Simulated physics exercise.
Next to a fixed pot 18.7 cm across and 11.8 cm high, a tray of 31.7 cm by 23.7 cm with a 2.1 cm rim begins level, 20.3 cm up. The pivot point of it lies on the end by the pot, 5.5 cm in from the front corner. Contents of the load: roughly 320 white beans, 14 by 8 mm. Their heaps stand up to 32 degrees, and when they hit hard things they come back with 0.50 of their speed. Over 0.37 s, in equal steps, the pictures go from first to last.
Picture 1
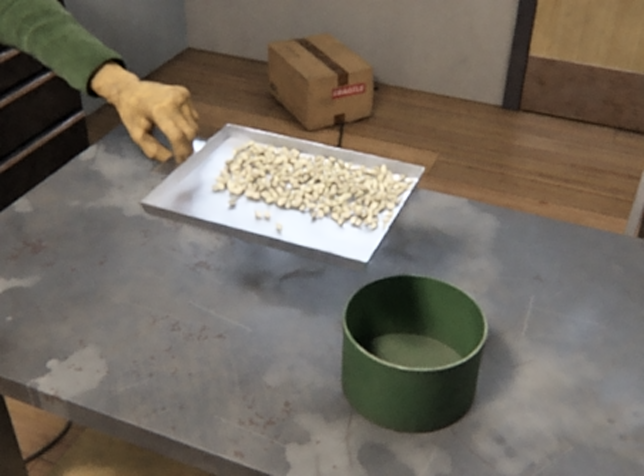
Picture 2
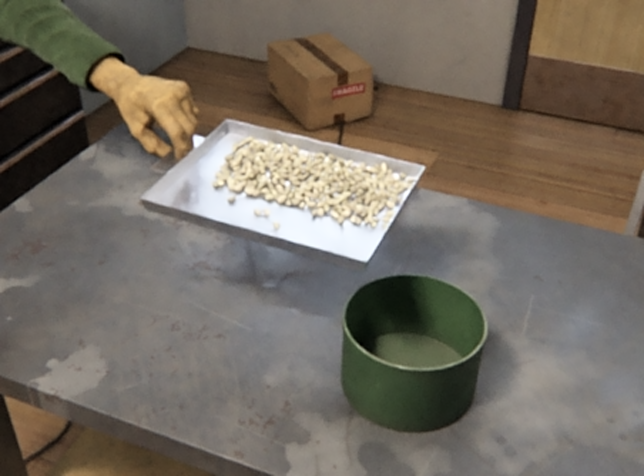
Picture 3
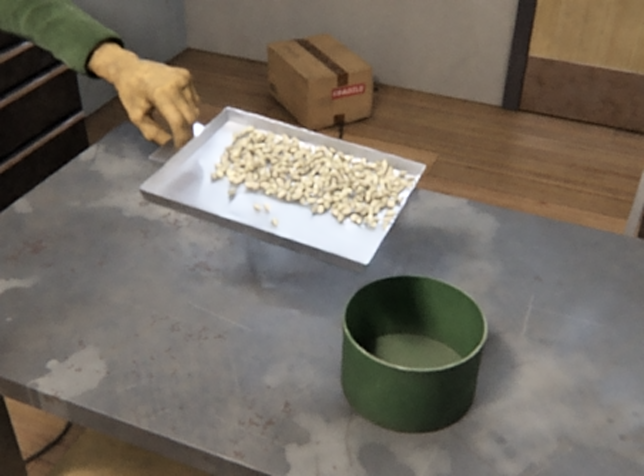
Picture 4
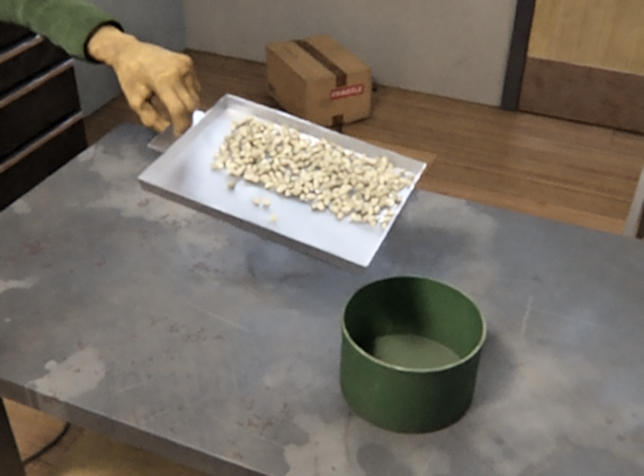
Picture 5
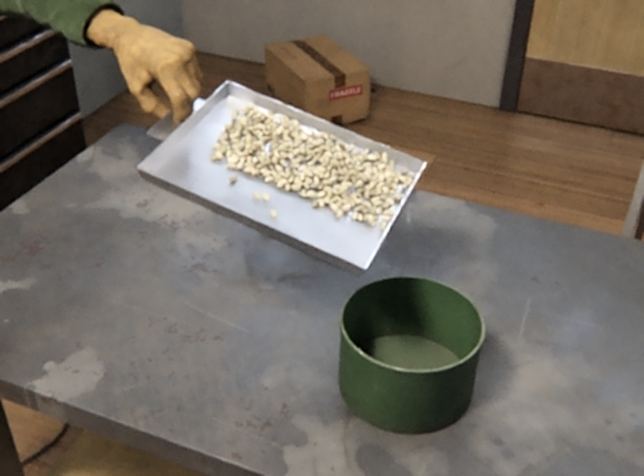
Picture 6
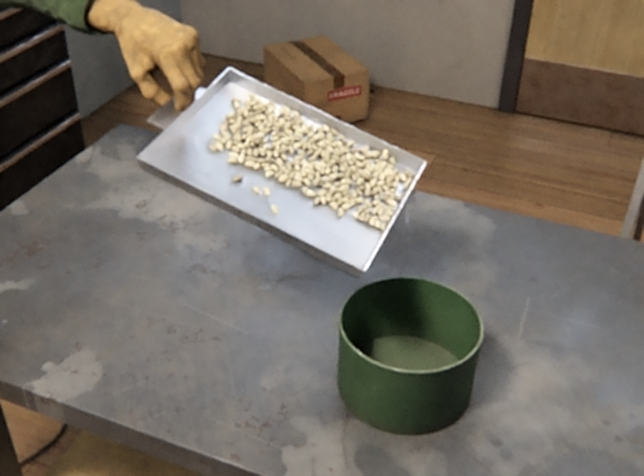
A hand gradually raises the left end of a tray of white beans above a table.
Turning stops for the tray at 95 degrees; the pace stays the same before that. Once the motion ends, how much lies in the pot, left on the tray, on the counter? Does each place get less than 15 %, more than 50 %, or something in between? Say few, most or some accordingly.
Pot: Most. Tray: Few. Counter: Few.
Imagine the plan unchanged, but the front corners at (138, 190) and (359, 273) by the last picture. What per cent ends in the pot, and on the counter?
Per cent by place - pot 40, counter 60.
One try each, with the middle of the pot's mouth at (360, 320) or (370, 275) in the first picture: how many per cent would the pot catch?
About 80 and 20 per cent.
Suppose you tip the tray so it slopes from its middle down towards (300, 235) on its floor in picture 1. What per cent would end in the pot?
That would be close to 55 per cent.
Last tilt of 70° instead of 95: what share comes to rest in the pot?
In that case, near 65 percent.
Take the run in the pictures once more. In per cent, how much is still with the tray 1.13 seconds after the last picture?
Some 65 per cent of the load.
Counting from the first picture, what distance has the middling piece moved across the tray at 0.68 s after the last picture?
By then it sits near 13 cm from where it began.
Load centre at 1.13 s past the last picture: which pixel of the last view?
Roughly (392, 244).
Then, 0.68 s after the last picture, tilt 54 degrees; the tray holds 95 %, the pot 0 %.
Then, 1.13 s after the last picture, tilt 78 degrees; the tray holds 65 %, the pot 30 %.
Then, 1.65 s after the last picture, tilt 95 degrees; the tray holds 0 %, the pot 95 %.
In the end, pot 95 %, tray 0 %, counter 5 %.
